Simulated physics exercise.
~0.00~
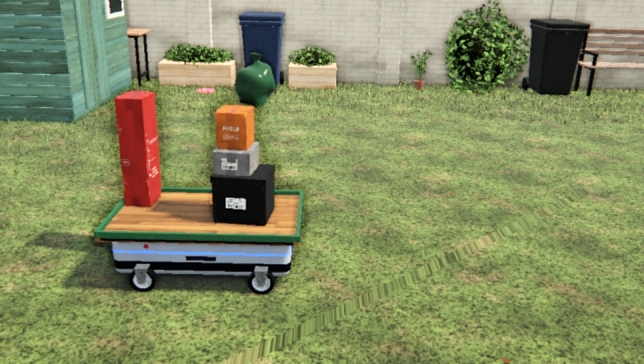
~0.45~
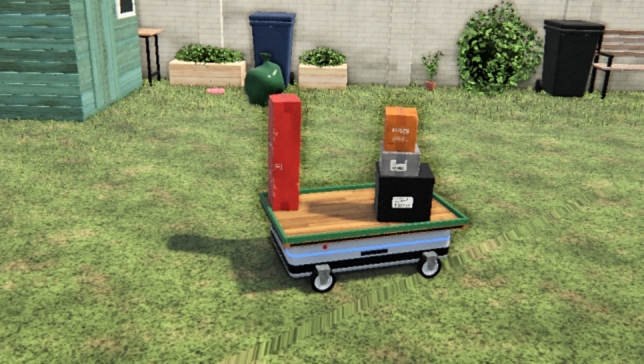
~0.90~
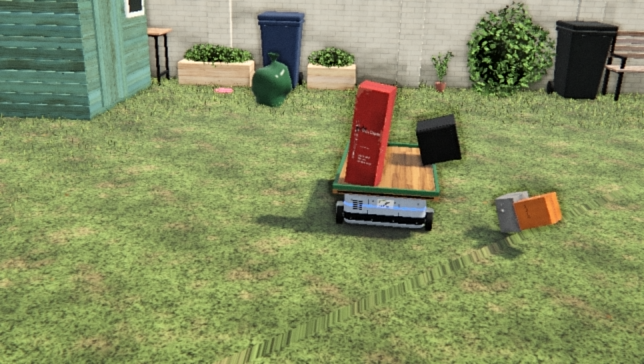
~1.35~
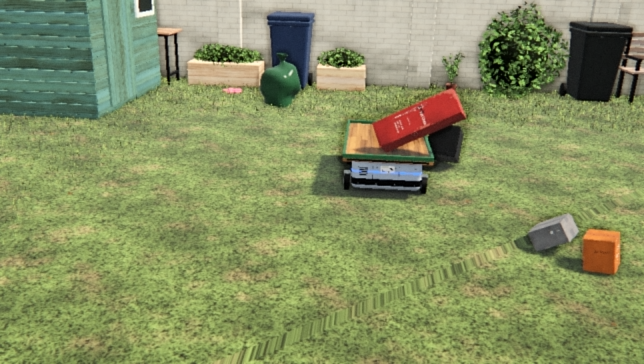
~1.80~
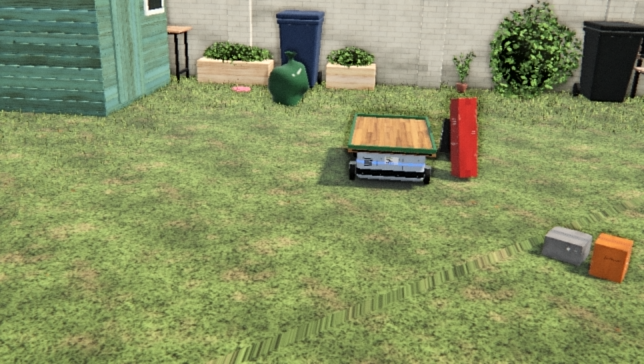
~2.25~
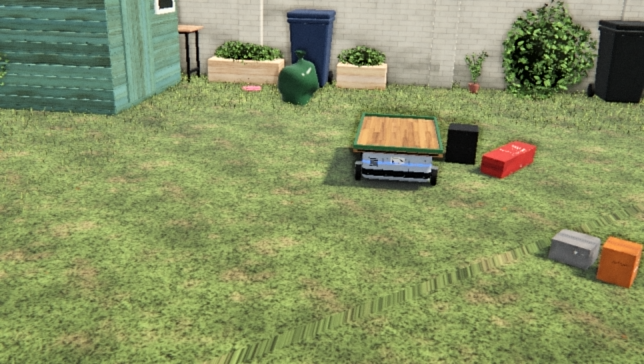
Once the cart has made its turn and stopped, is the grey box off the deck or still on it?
The grey box ends up off the deck, lying on the grass at the lower right beside the orange box.
